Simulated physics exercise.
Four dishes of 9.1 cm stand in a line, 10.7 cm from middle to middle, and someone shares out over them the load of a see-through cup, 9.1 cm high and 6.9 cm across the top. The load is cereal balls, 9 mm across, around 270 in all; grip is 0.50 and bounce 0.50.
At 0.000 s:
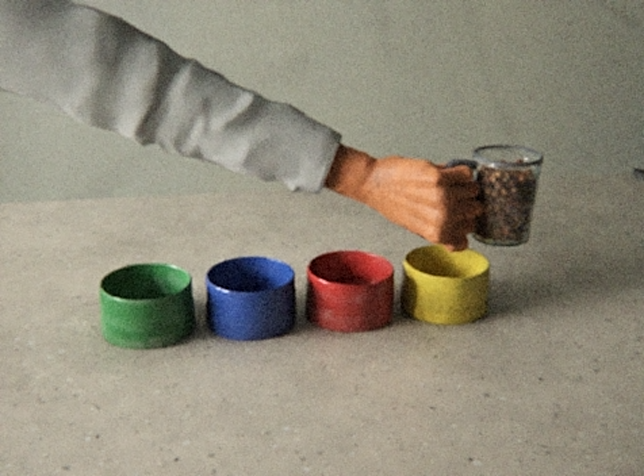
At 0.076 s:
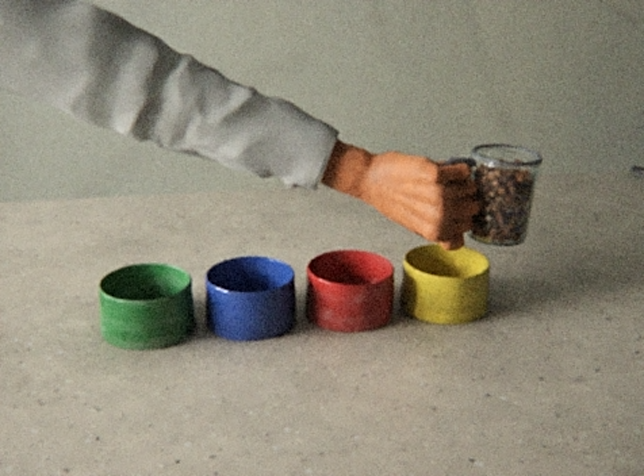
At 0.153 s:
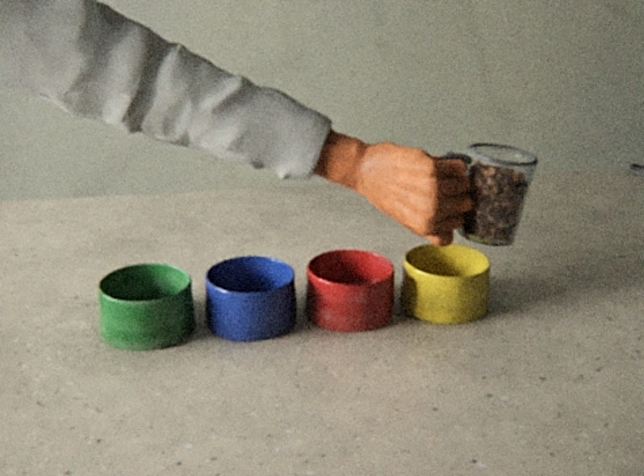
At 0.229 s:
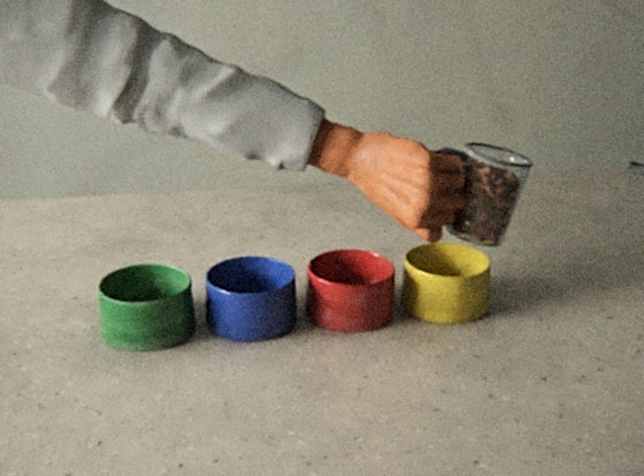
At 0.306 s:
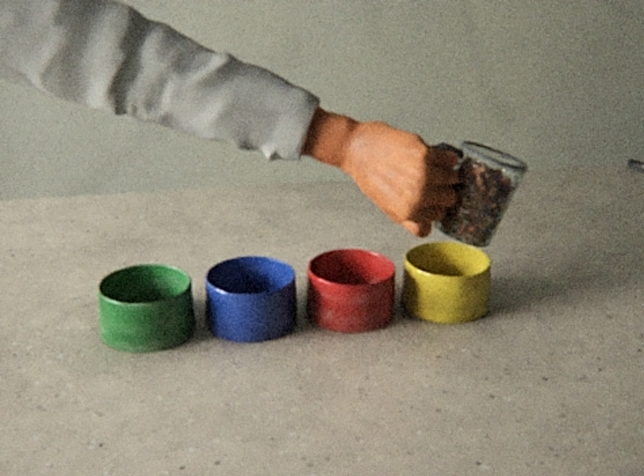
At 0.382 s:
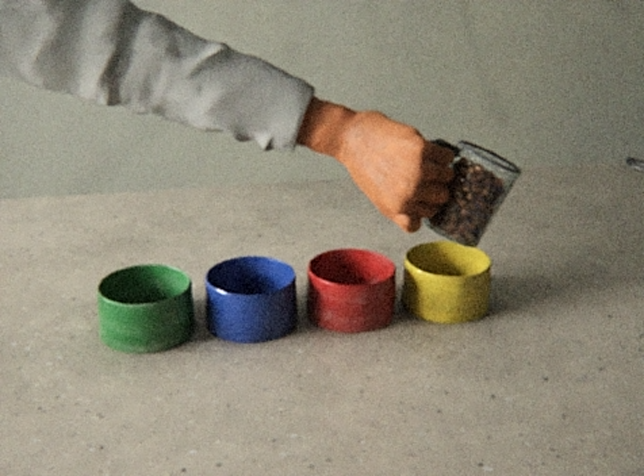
A hand moves a clear cup of small brown pieces left, tilting it rightward above the yellow dish.
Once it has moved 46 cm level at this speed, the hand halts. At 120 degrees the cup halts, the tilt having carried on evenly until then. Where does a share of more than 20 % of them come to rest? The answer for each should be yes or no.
Red - yes, blue - no, green - no, yellow - no, counter - no.
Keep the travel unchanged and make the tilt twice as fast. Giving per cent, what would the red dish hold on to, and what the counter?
Result - red dish: 0; counter: 10.
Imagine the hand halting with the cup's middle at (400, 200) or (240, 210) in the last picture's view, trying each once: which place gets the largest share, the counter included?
First try: Yellow; second try: Red.
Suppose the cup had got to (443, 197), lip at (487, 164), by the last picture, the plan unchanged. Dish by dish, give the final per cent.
Red 0; blue 0; green 90; yellow 0.
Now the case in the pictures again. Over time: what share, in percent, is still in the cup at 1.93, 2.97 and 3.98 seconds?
Roughly 10, then 0, then 0.
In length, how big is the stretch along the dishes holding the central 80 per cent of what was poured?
It spans about 7 centimetres along the dishes.
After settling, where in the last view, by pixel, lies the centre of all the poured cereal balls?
After settling, the middle sits near (353, 291).
Then, at 1.93 s, tilt 120 degrees; cup holds 10 %, red 80 %, yellow 5 %.
Then, at 2.97 s, tilt 120 degrees; cup holds 0 %, red 90 %, yellow 5 %.
Then, at 3.98 s, tilt 120 degrees; cup holds 0 %, red 90 %, yellow 5 %.
At rest (4.3 s), red 90 %, blue 0 %, green 0 %, yellow 5 %, counter 5 %.
